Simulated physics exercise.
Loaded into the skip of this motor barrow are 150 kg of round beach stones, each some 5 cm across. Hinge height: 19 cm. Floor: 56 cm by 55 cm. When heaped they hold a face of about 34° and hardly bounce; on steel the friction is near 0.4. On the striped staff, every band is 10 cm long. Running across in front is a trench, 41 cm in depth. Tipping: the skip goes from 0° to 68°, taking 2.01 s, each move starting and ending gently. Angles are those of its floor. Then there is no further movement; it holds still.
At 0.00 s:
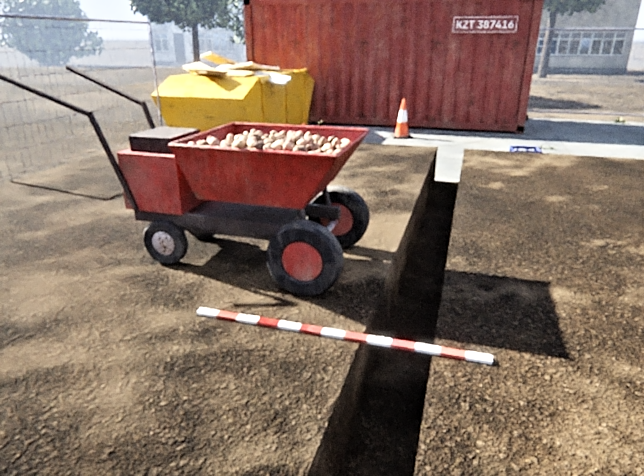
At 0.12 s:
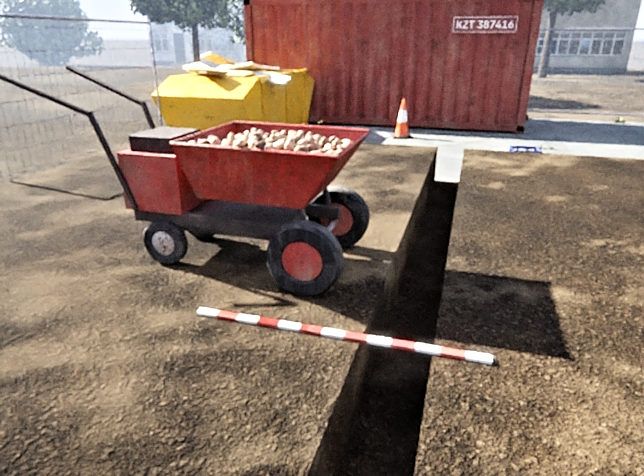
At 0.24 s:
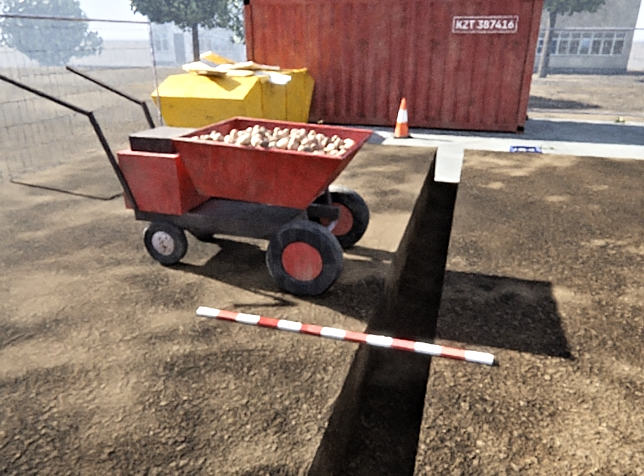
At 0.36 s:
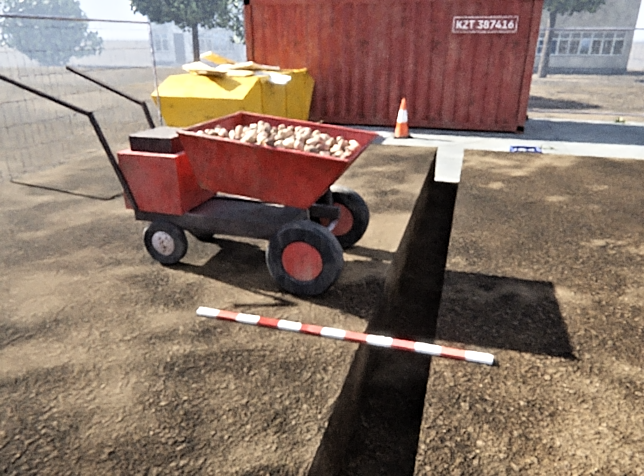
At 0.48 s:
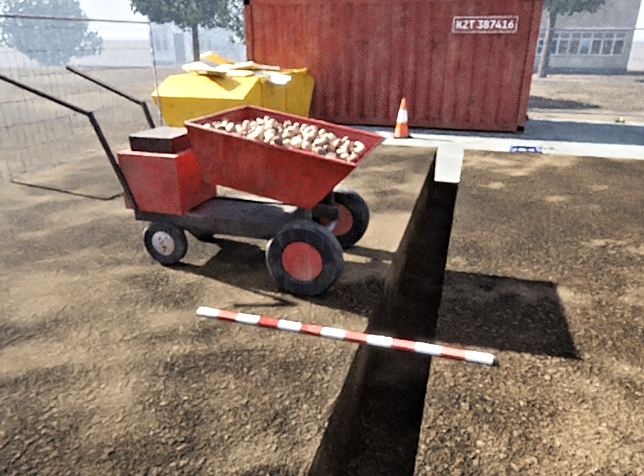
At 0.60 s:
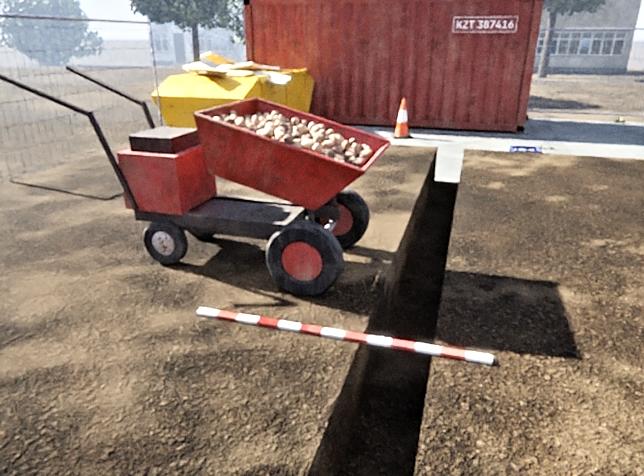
The red skip of a motor barrow, loaded with rounded stones, tilts gradually forward to the right, its rear rising off the frame while the wheels stay still beside a narrow trench crossed by a red-and-white striped staff.
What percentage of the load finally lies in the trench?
About 46 per cent.
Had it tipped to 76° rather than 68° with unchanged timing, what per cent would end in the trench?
Then about 40 per cent.
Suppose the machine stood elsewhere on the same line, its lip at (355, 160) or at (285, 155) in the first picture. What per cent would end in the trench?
Result: Close to 30 then close to 100 per cent.
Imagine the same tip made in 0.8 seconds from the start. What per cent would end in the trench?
35 %.
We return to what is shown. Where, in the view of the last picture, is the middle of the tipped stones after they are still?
About (455, 282).
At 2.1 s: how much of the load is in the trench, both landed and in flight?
Close to 10 per cent has got there by then.
After 1.5 s the floor is at 57°; 97 % in the skip, 2 % in the trench, 1 % past the trench; the foremost stones are at (451, 263).
After 2.1 s the floor is at 68°; 46 % in the skip, 10 % in the trench, 44 % past the trench; the foremost stones are at (574, 303).
After 2.5 s the floor is at 68°; 24 % in the skip, 20 % in the trench, 56 % past the trench; the foremost stones are past the picture's edge.
After 4.4 s the floor is at 68°; 0 % in the skip, 46 % in the trench, 54 % past the trench; the foremost stones are past the picture's edge.
